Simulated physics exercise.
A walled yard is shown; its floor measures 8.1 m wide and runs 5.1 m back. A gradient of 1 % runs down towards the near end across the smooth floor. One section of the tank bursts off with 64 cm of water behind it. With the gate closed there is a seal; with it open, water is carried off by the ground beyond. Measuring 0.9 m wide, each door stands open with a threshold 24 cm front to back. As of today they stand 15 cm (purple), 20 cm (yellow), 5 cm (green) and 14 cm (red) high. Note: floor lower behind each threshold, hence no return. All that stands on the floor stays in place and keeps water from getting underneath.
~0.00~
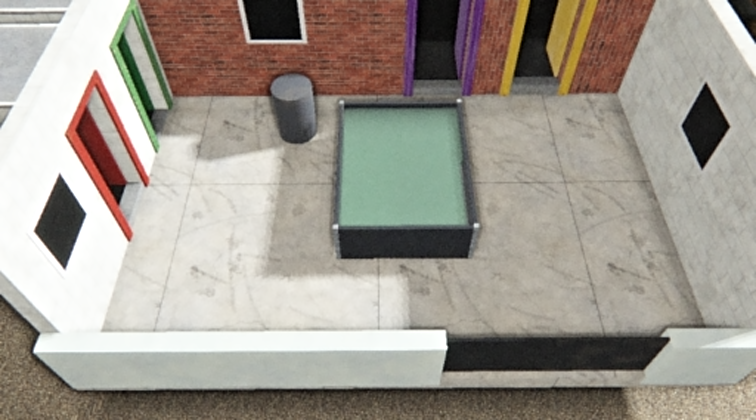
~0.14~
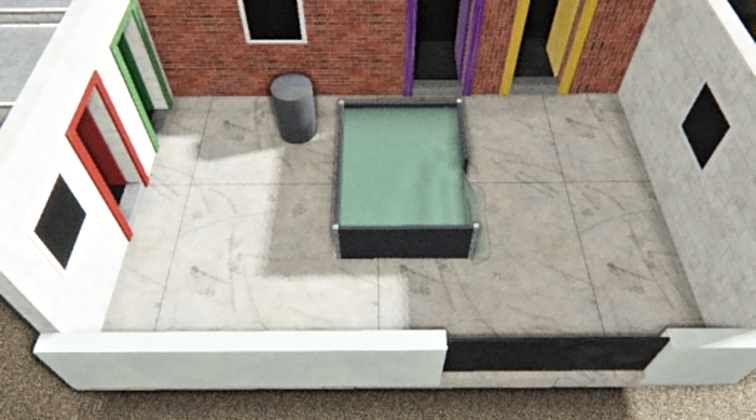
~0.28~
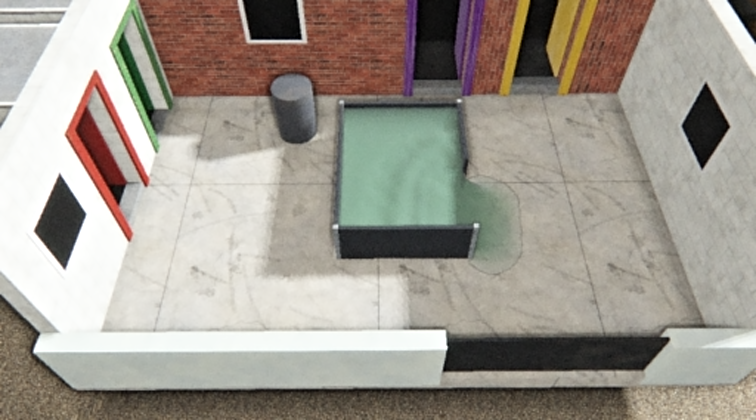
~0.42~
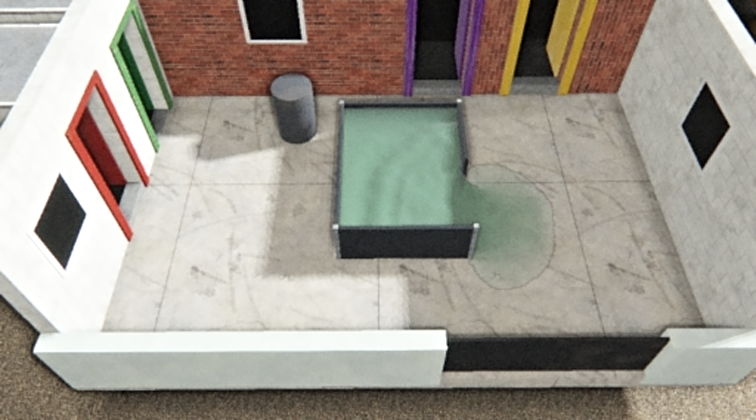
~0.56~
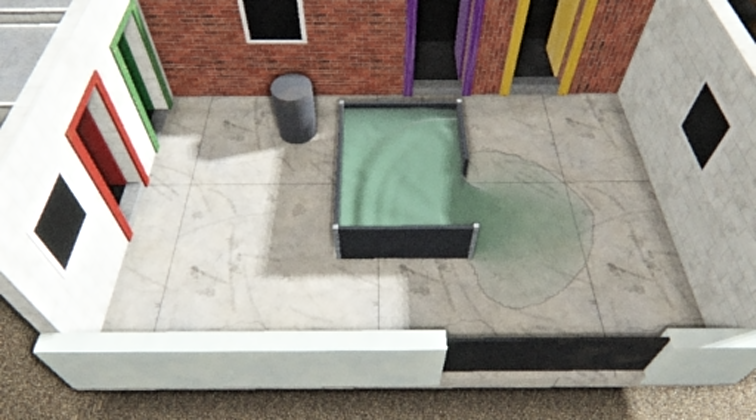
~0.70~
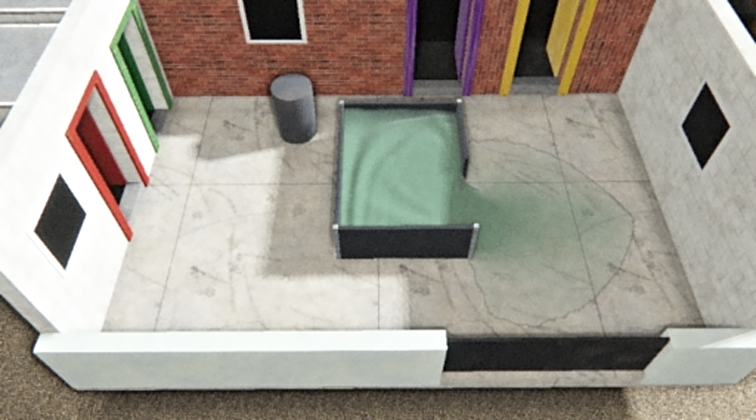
The clip opens on a walled yard where a dark-sided tank of still green water stands near a grey cylinder and several coloured doorways. A section of the tank's right side opens, and water pours through the gap, spreading rightward across the floor in a widening, thinning pool while ripples cross the tank.
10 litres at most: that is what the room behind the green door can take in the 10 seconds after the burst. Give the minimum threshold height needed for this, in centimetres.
Roughly 7 centimetres.
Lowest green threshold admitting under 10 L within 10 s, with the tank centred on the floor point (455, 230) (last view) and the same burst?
6.5 cm or thereabouts.
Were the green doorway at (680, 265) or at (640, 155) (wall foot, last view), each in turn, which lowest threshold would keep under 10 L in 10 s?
Minimums: About 28 cm and 17 cm.
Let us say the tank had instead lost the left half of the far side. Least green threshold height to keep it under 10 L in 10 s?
Close to 25 cm at the least.
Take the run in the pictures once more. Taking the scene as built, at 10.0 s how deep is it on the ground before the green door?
It stands about 8.5 centimetres deep.
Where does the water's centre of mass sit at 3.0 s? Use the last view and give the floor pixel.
(507, 217), roughly.
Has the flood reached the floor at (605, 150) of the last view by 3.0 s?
At that moment it's submerged.
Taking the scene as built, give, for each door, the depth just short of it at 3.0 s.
Depth (cm): Purple 0 / yellow 9 / green 0 / red 0.
After 1.4 s water covers 30 % of the floor, deepest (36 cm) near (479, 234); it has not reached the green door.
After 3.0 s water covers 30 % of the floor, deepest (34 cm) near (667, 253); it has not reached the green door.
After 10.0 s water covers 95 % of the floor, deepest (14 cm) near (691, 358); 8 cm at the green door, 22 litres in over its 5 cm threshold.
At the green door as built, the water arrived by 7.3 s and peaked near 10 cm at 7.8 s.
Run again over the same 10 s with other heights there, 15 litres in over 6 cm, 5 litres over 8 cm. The limit of 10 litres is kept from about 7 cm up.
